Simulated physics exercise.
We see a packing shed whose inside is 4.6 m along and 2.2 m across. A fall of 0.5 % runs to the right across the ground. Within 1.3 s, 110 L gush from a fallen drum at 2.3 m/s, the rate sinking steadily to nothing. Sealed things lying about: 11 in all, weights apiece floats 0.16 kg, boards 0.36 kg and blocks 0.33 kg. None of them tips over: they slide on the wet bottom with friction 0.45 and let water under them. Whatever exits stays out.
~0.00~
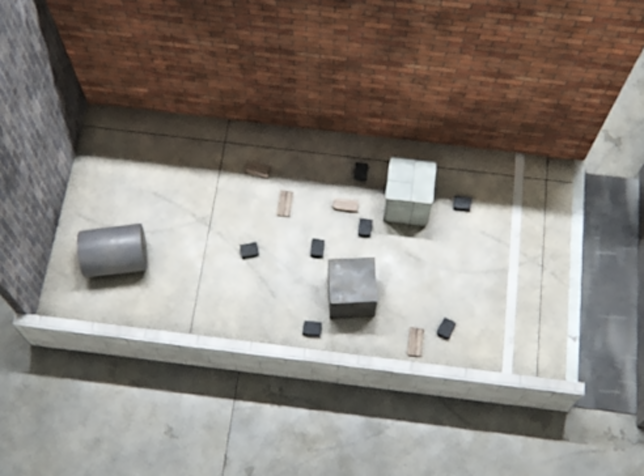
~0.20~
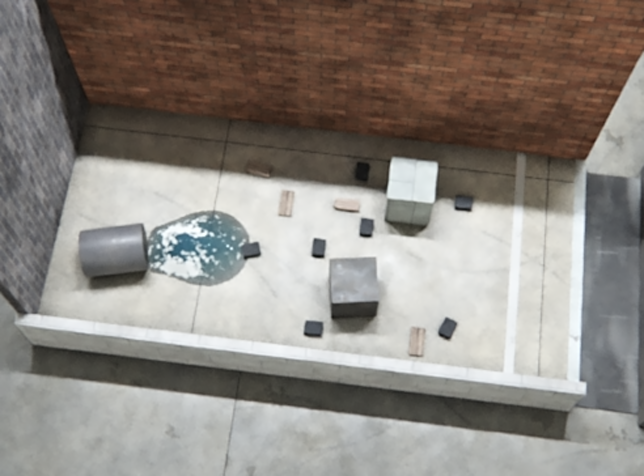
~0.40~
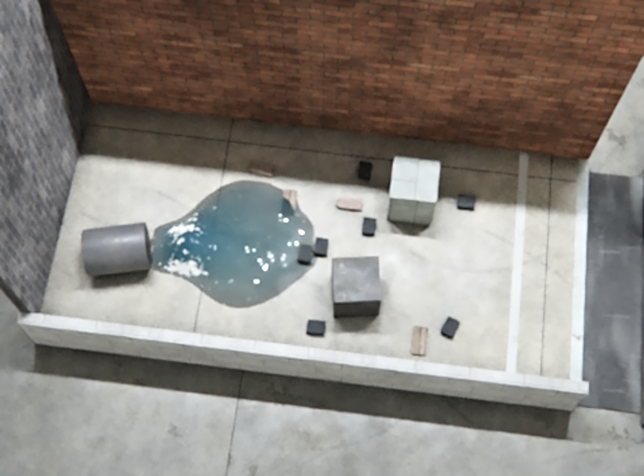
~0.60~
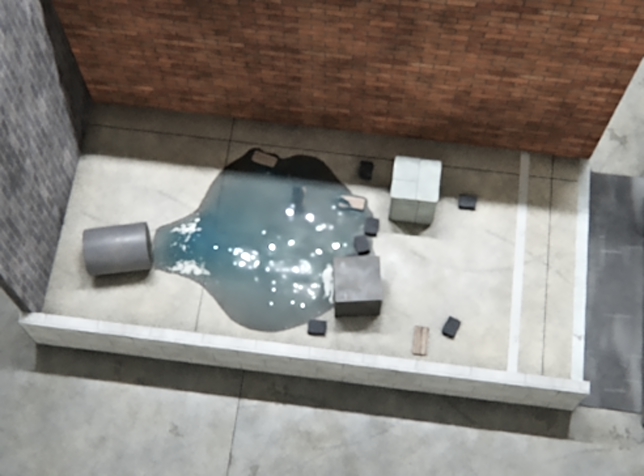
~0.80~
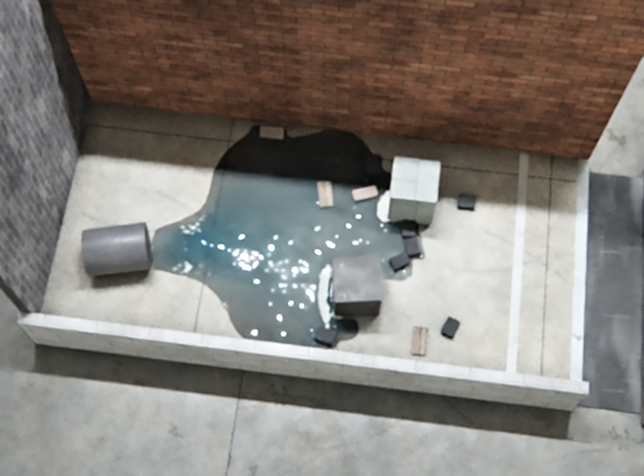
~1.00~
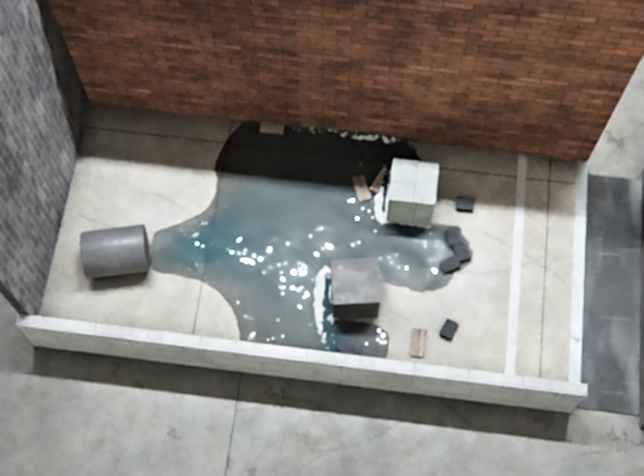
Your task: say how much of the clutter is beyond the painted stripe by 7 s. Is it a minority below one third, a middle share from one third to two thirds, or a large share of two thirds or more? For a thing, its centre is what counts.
A large share.
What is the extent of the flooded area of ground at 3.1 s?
5.5 m2.
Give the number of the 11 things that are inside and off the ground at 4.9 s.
0.
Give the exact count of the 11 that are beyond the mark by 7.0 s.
I get 10.
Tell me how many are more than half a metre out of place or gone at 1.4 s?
Tally at that time: 7.
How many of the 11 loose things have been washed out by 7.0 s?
Total: 10.
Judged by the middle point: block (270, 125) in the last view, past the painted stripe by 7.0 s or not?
It has held back.
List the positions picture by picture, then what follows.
In the first picture, a float at (249, 249), on the bottom; a float at (318, 247) rests on the ground; 0.0 m2 under water; 0 of 11 have shifted.
In the second picture, a float at (251, 249) rests on the ground; a float at (319, 246) rests on the ground; water covers 0.5 m2; 0 of 11 have shifted.
In the third picture, a float at (305, 252), on the bottom, 47 cm from its start; a float at (321, 246) rests on the ground; 1.2 m2 under water; 1 of 11 have shifted.
In the fourth picture, a float at (351, 260) floats, 87 cm from its start; a float at (362, 243), on the bottom, 35 cm from its start; 2.1 m2 under water; 4 of 11 have shifted.
In the fifth picture, a float at (400, 260) floats, 130 cm from its start; a float at (413, 246), on the bottom, 81 cm from its start; 3.1 m2 under water; 8 of 11 have shifted.
In the sixth picture, a float at (450, 263), on the bottom, 176 cm from its start; a float at (462, 252) rests on the ground, 126 cm from its start; water covers 3.7 m2; 8 of 11 have shifted.
After 1.4 s 3 of 11 are over the mark; 4 afloat.
After 3.1 s 10 of 11 are over the mark; 5 afloat.
After 4.9 s 10 of 11 are over the mark; 0 afloat.
After 7.0 s 10 of 11 are over the mark; 0 afloat.
